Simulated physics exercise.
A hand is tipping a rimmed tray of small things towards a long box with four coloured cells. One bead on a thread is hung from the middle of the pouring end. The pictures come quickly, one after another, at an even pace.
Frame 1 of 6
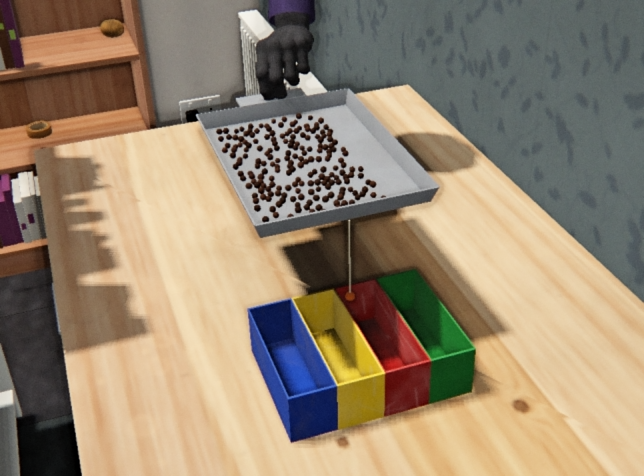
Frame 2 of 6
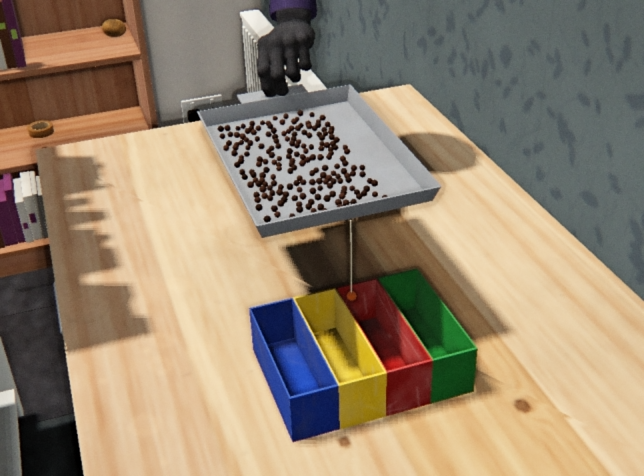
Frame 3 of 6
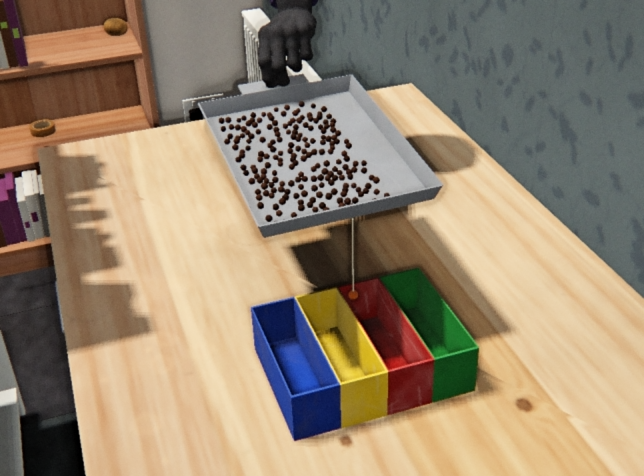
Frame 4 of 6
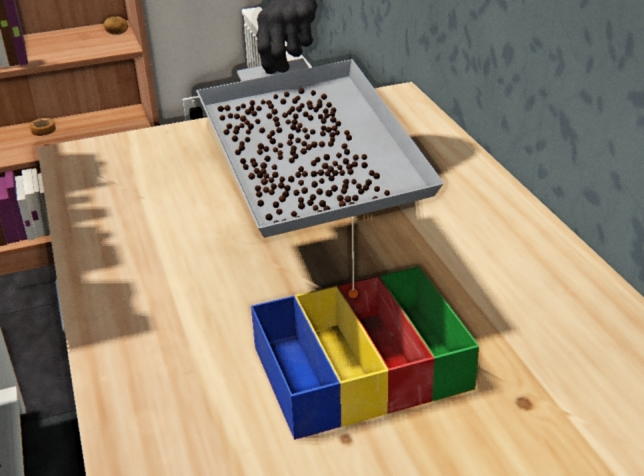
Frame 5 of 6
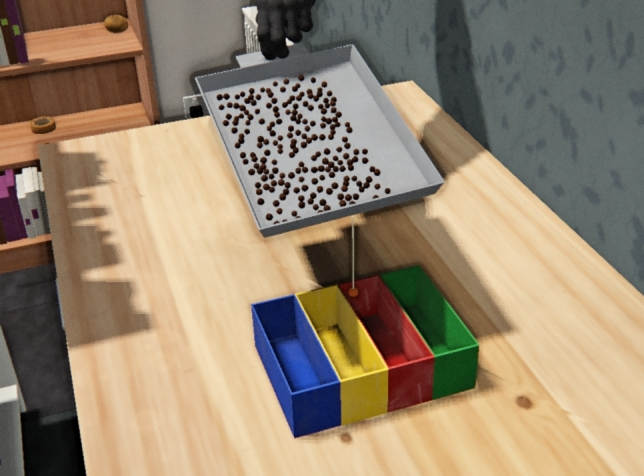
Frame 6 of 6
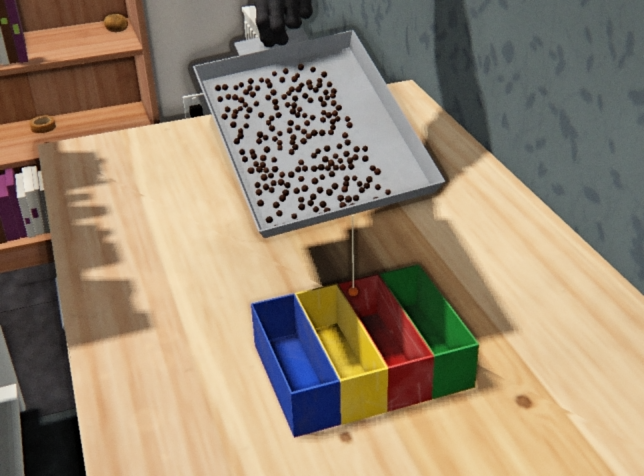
Gray tray of small brown berries tilting steadily as a dark hand raises its far end above a blue, yellow, red and green box.
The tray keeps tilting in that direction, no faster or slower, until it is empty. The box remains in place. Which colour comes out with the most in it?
Fullest: The blue cell.
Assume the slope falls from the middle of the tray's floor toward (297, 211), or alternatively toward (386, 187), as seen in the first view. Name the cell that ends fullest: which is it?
Try 1 - the blue one; try 2 - green.
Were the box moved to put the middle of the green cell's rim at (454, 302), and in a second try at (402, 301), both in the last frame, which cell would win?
With the first placing it's the blue cell, with the second it's the blue cell.
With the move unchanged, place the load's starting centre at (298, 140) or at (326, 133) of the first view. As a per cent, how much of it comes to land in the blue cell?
In order, roughly 60 % and 50 %.
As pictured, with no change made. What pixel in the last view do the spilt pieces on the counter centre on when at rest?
Once everything settles, the pieces are centred near (228, 418).
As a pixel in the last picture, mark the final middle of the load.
About pixel (302, 387).
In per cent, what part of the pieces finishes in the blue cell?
Around 60 percent.
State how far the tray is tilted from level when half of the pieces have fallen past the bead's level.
Somewhere around 95 degrees.
Just after the last frame, tray tipped steeply; almost all on the tray; just a few in the blue cell; just a few in the yellow cell; about a tenth falling or outside the box.
A moment on, tray tipped right over; roughly a quarter on the tray; roughly a third in the blue cell; about a tenth in the yellow cell; just a few in the red cell; roughly a third falling or outside the box.
Further on, tray tipped past a quarter turn; roughly two thirds in the blue cell; roughly a quarter in the yellow cell; just a few in the red cell; roughly a quarter falling or outside the box.
When it is over, tray tipped past a quarter turn; roughly two thirds in the blue cell; roughly a quarter in the yellow cell; just a few in the red cell; not one in the green cell; roughly a quarter outside the box.
